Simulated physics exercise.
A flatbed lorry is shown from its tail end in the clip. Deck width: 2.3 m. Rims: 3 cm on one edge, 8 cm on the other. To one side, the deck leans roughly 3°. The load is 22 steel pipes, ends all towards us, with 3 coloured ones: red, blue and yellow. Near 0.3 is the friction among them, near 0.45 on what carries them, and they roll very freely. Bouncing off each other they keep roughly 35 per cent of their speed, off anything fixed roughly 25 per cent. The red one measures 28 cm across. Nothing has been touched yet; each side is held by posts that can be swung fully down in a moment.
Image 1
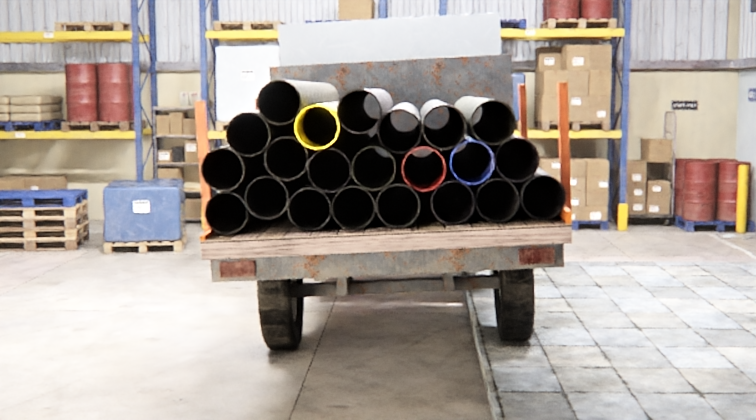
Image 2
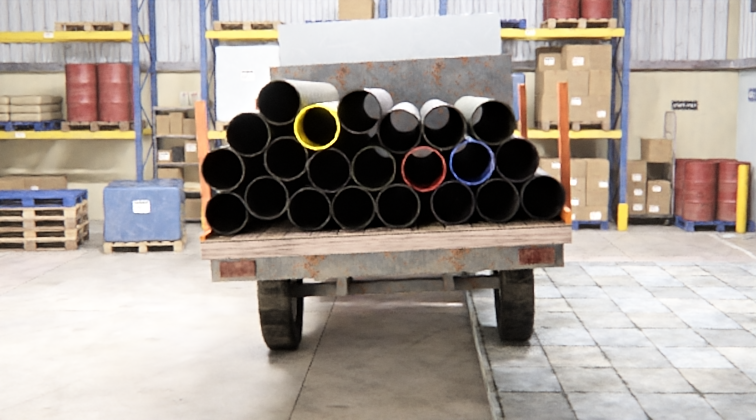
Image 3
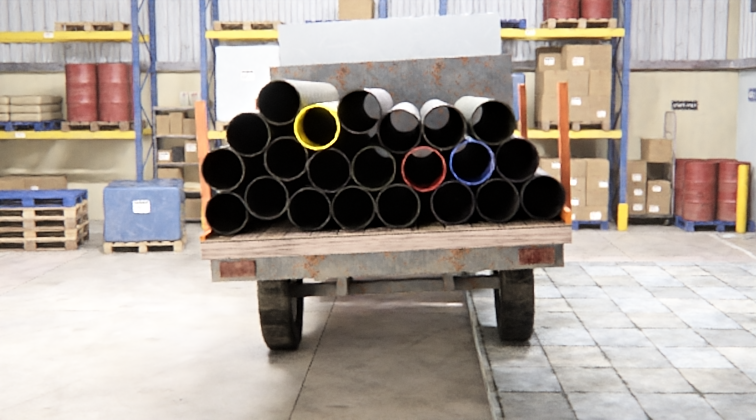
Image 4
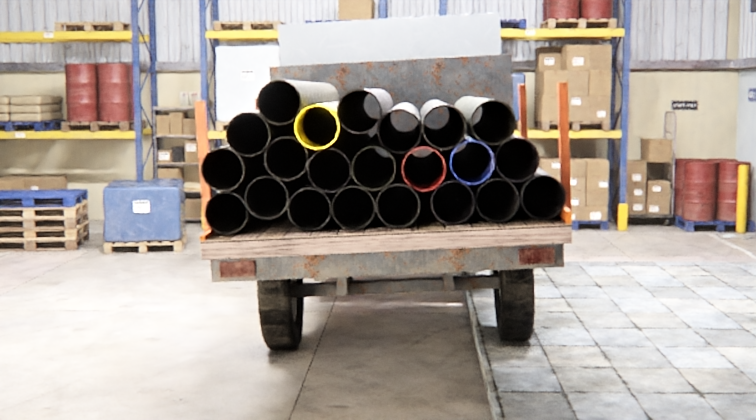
Stacked steel pipes, one yellow, one red and one blue, resting motionless on a parked flatbed trailer inside a warehouse.
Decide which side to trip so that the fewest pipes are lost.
Trip the right side.
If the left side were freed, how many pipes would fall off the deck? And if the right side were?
Freeing the left gives 2, freeing the right gives 0.
With the left side gone, after 0.9 s, red is up on others, 90 cm from the right edge; blue is up on others, 60 cm from the right edge; yellow is up on others, 65 cm from the left edge; 1 of 22 is off.
With the left side gone, finally, red is up on others, 90 cm from the right edge; blue is up on others, 60 cm from the right edge; yellow is up on others, 65 cm from the left edge; 2 of 22 are off.
With the right side gone, after 0.6 s, red is up on others, 90 cm from the right edge; blue is up on others, 60 cm from the right edge; yellow is up on others, 75 cm from the left edge; 0 of 22 are off.
With the right side gone, finally, red is up on others, 90 cm from the right edge; blue is up on others, 60 cm from the right edge; yellow is up on others, 75 cm from the left edge; 0 of 22 are off.
